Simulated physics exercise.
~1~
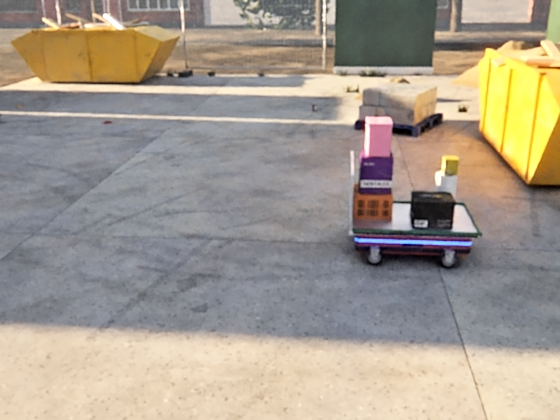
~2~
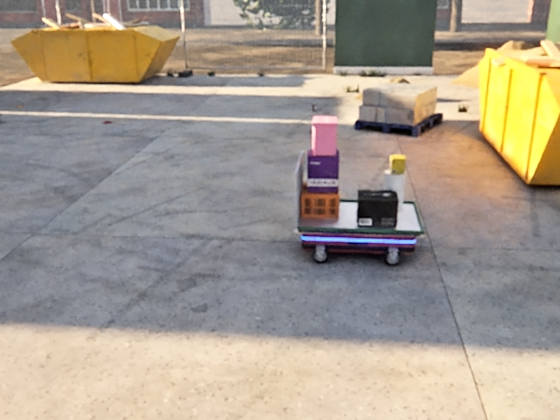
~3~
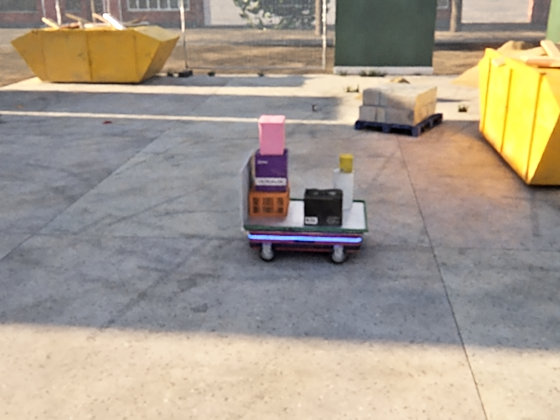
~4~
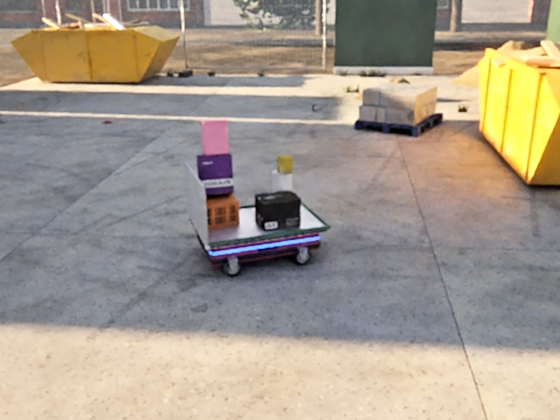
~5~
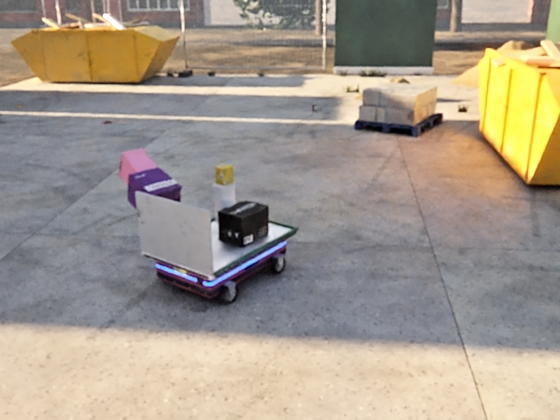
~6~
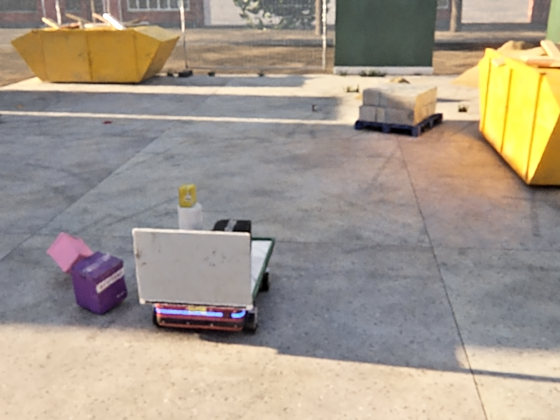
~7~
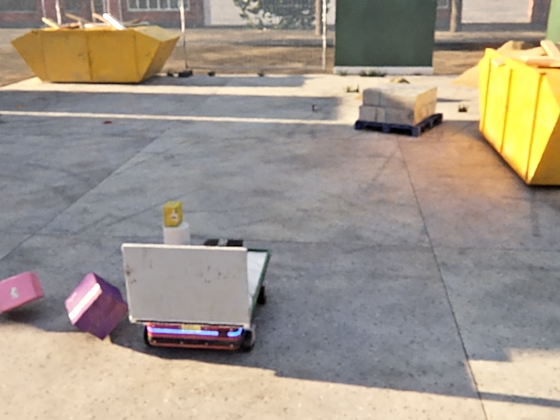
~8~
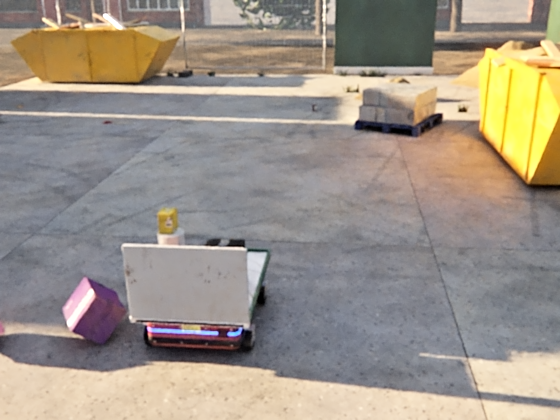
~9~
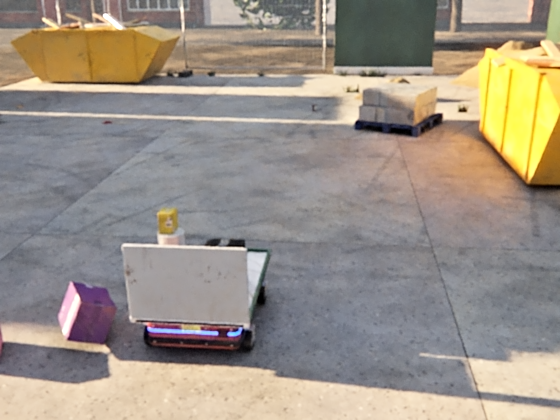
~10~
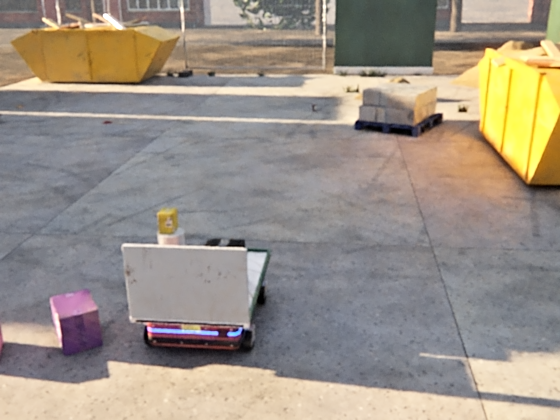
Concrete yard with yellow skips, a loaded flat cart rolling left and turning, spilling pink and purple boxes before stopping.
